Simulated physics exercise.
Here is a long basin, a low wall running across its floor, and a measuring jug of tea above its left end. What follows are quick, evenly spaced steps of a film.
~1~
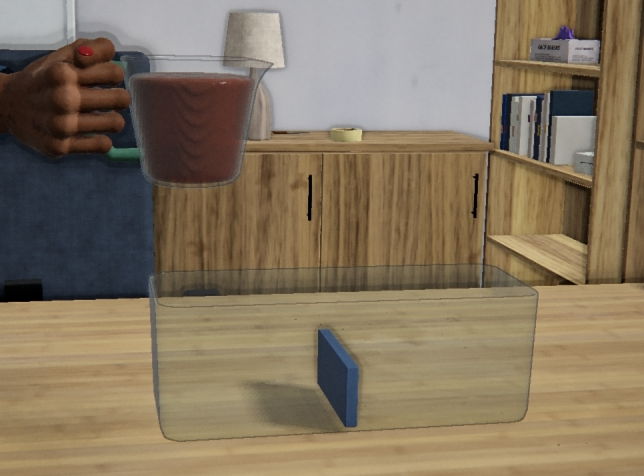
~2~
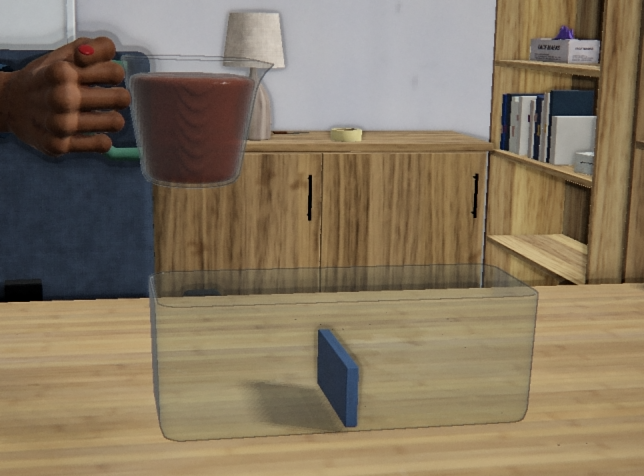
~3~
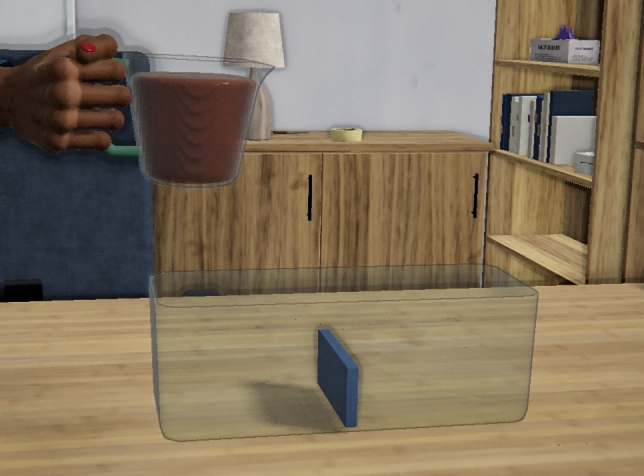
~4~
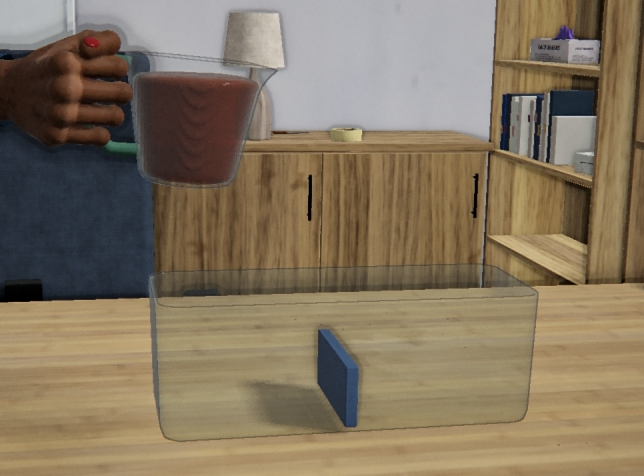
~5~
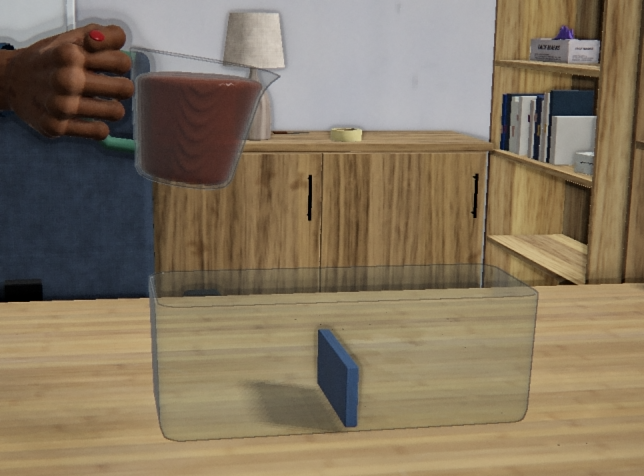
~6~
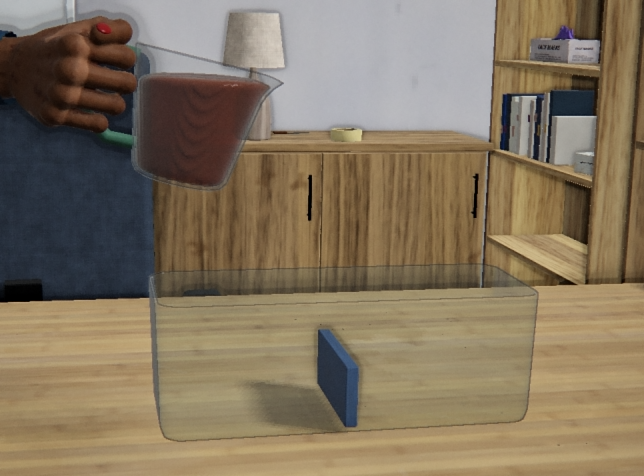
In a room with wooden cabinets and shelves, a hand holds a clear jug of reddish-brown liquid above the left end of a long, clear, empty basin with a low blue wall inside. The jug stays nearly level at first, then tilts slightly to the right, its spout dipping a little.
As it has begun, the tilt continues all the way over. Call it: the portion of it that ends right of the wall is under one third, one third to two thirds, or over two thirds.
One third to two thirds.
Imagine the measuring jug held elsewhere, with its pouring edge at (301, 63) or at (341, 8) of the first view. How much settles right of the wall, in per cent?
You'd get around 85 per cent and then around 95 per cent.
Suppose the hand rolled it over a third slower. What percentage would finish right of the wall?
Near 65 in a hundred.
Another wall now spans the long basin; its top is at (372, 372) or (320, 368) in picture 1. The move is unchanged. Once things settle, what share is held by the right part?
Result: 20 % first, 75 % second.
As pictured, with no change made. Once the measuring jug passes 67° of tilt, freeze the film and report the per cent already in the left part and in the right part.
Roughly 0 % on the left side and 5 % on the right side.
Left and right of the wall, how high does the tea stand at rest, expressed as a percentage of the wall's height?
I'd put the left at about 20 and the right at about 30.
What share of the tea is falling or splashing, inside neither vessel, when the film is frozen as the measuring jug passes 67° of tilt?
Share: Approx. 25 %.
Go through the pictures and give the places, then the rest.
In the first picture, tilt 0°; pouring edge (273, 62); surface from (128, 76) to (255, 78); the long basin's rim runs from (153, 291) to (516, 281); the wall's top is at (337, 349).
In the second picture, tilt 1°; pouring edge (274, 62); surface from (129, 76) to (255, 79).
In the third picture, tilt 2°; pouring edge (275, 65); surface from (131, 75) to (255, 79).
In the fourth picture, tilt 5°; pouring edge (277, 69); surface from (132, 76) to (258, 81).
In the fifth picture, tilt 8°; pouring edge (280, 74); surface from (136, 76) to (262, 82).
In the sixth picture, tilt 13°; pouring edge (283, 81); surface from (138, 77) to (268, 83).
A moment on, the measuring jug is tipped part way and 68 per cent is still to pour, 1 is left of the wall and 7 right of it.
Next, the measuring jug is tipped on its side and 15 per cent is still to pour, 16 is left of the wall and 52 right of it.
Then the measuring jug is tipped right over and 0 per cent is still to pour, 41 is left of the wall and 58 right of it.
Later the measuring jug is tipped right over and 0 per cent is still to pour, 41 is left of the wall and 58 right of it.
In the end 41 per cent lies left of the wall, 58 right of it and 1 outside.
